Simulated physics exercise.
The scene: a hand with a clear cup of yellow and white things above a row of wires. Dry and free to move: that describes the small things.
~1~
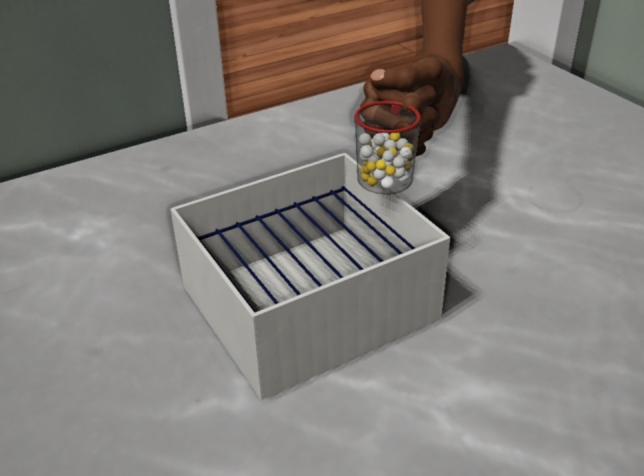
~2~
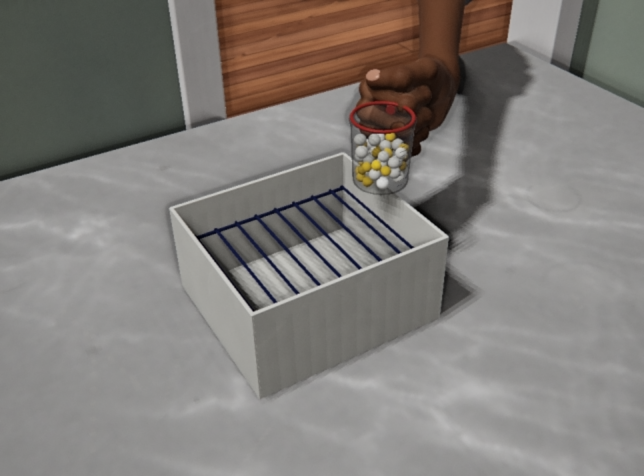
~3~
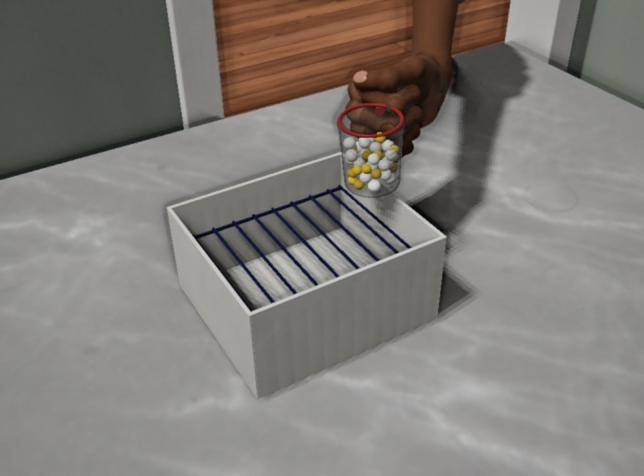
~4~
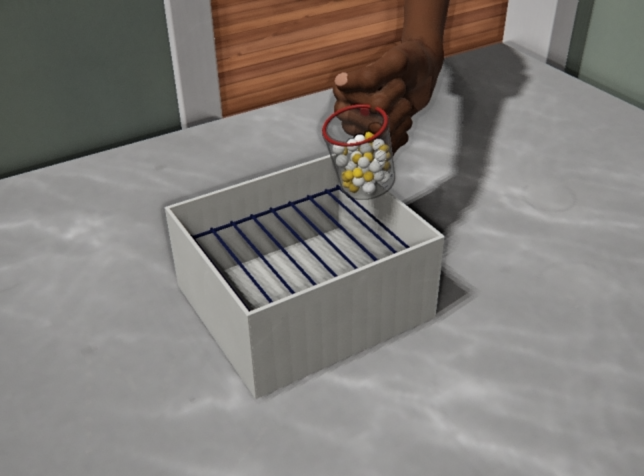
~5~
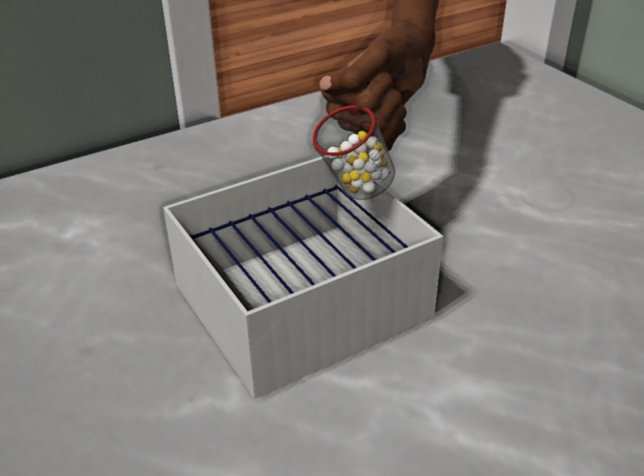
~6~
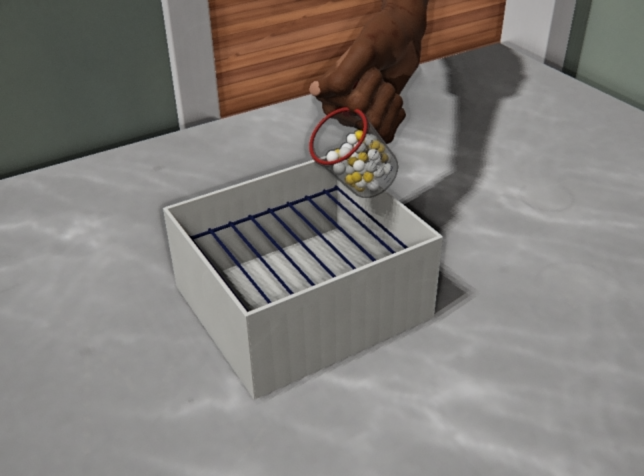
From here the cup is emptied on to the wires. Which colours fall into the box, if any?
As it turns out, the yellow pieces make it past and the white pieces make it past.
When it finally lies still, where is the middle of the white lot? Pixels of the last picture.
Resting point: Approx. (288, 303).
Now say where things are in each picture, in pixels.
The first frame shows cup at (386, 149), upright; rack at (255, 276), 10 wires across; yellow clay pellets at (374, 163), narrower than the gaps; white wooden balls at (379, 153), narrower than the gaps.
The second frame shows cup at (381, 149), upright; white ones at (375, 153).
The third frame shows cup at (371, 151), tipped 4°; yellow ones at (360, 166).
The fourth frame shows cup at (362, 154), tipped 14°; white ones at (364, 163).
The fifth frame shows cup at (356, 155), tipped 26°; yellow ones at (353, 161).
The sixth frame shows cup at (356, 155), tipped 37°; rack at (247, 276); yellow ones at (355, 167); white ones at (364, 159).
Then, 0.24 s after the last picture, yellow ones, all in the cup; white ones, all in the cup.
Then, 0.56 s after the last picture, yellow ones, all in the cup; white ones, all in the cup.
Then, 0.89 s after the last picture, yellow ones, about two thirds in the cup, about a quarter on or over the wires, a small part under the rack; white ones, about half in the cup, about half on or over the wires, a small part under the rack.
By the end, yellow ones, all under the rack; white ones, all under the rack.
